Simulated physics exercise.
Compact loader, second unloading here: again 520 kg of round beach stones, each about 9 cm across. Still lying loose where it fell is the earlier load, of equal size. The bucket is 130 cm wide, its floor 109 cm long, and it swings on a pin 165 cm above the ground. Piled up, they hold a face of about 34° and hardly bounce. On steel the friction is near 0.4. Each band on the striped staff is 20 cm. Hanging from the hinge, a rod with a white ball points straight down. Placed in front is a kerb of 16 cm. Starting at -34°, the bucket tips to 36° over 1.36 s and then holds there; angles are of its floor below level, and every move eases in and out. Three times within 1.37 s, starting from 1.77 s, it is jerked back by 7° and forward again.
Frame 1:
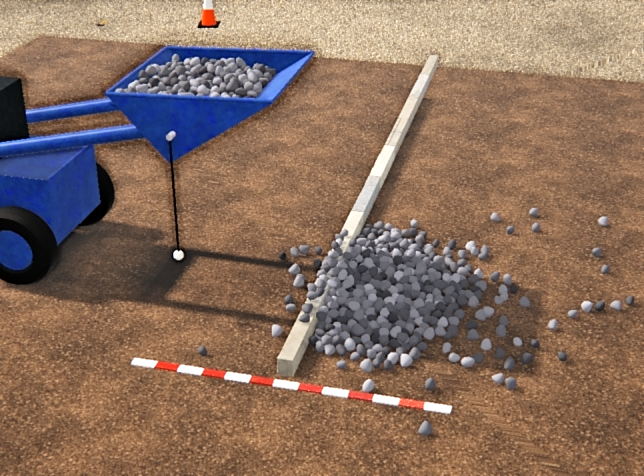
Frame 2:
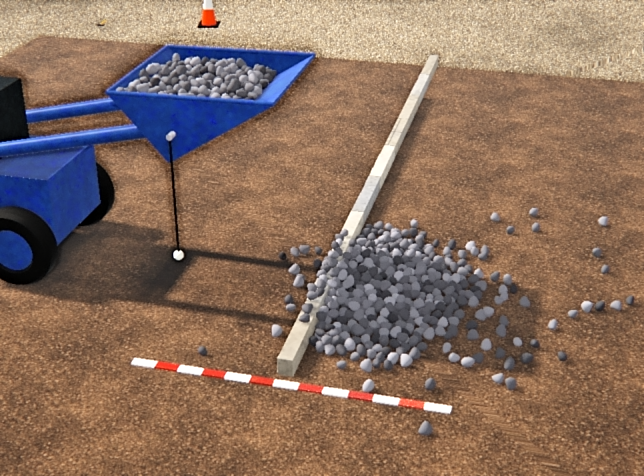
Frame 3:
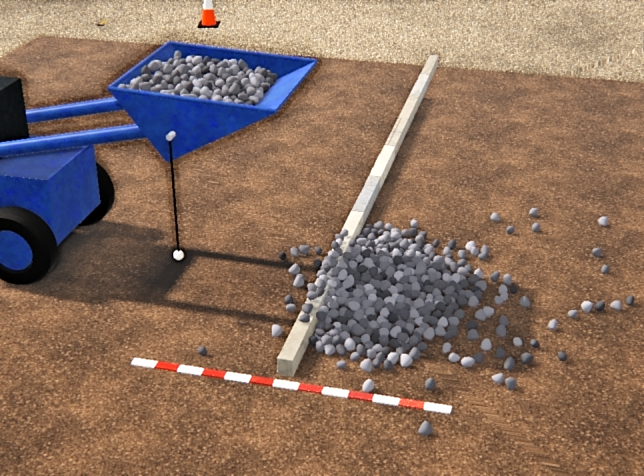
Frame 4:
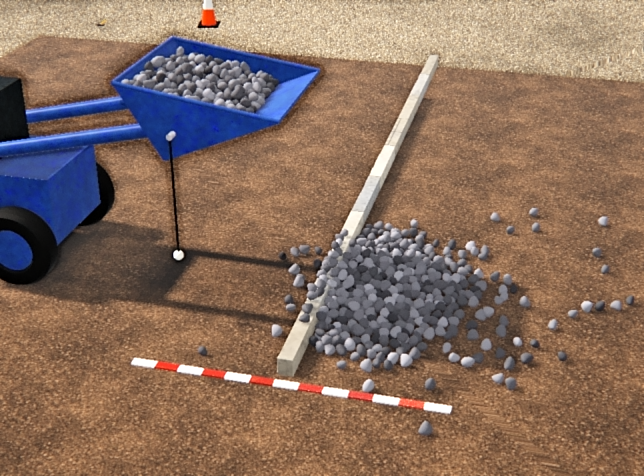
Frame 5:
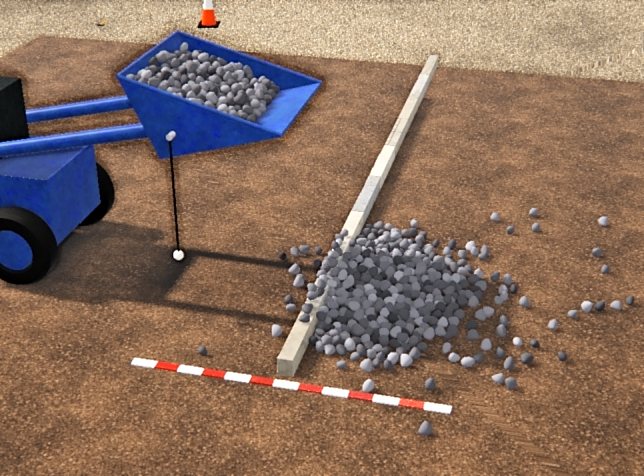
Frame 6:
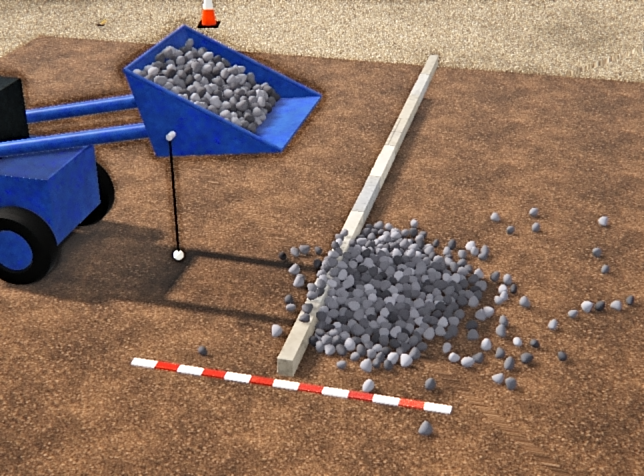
A blue loader's bucket of grey stones tilts forward on its hinge, barely moving at first, then faster, its right-hand lip dipping as its back edge rises. The stones inside tilt with it, while the hanging rod, pale kerb, striped staff and heap of stones on the brown ground stay still.
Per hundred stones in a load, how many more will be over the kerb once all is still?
65.
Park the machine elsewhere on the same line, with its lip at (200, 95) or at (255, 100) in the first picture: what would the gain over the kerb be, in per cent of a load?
I'd guess close to 5 per cent first and close to 40 per cent second.
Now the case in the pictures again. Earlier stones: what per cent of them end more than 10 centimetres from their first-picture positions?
Close to 20 per cent.
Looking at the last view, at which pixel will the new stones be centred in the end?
Their centre rests close to (351, 276).
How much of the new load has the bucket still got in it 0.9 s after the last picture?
Close to 60 in a hundred is still held.
Then, 0.5 s after the last picture the floor is at 25°; in per cent of one load, 100 in the bucket, 6 on this side of the kerb, 94 over the kerb; the foremost stones are at (627, 288).
Then, 0.9 s after the last picture the floor is at 36°; in per cent of one load, 58 in the bucket, 47 on this side of the kerb, 94 over the kerb; the foremost stones are at (627, 288).
Then, 3.0 s after the last picture the floor is at 36°; in per cent of one load, 0 in the bucket, 41 on this side of the kerb, 159 over the kerb; the foremost stones are at (627, 288).
Then, 5.8 s after the last picture the floor is at 36°; in per cent of one load, 0 in the bucket, 41 on this side of the kerb, 159 over the kerb; the foremost stones are at (627, 288). Net gain over the kerb, 65.
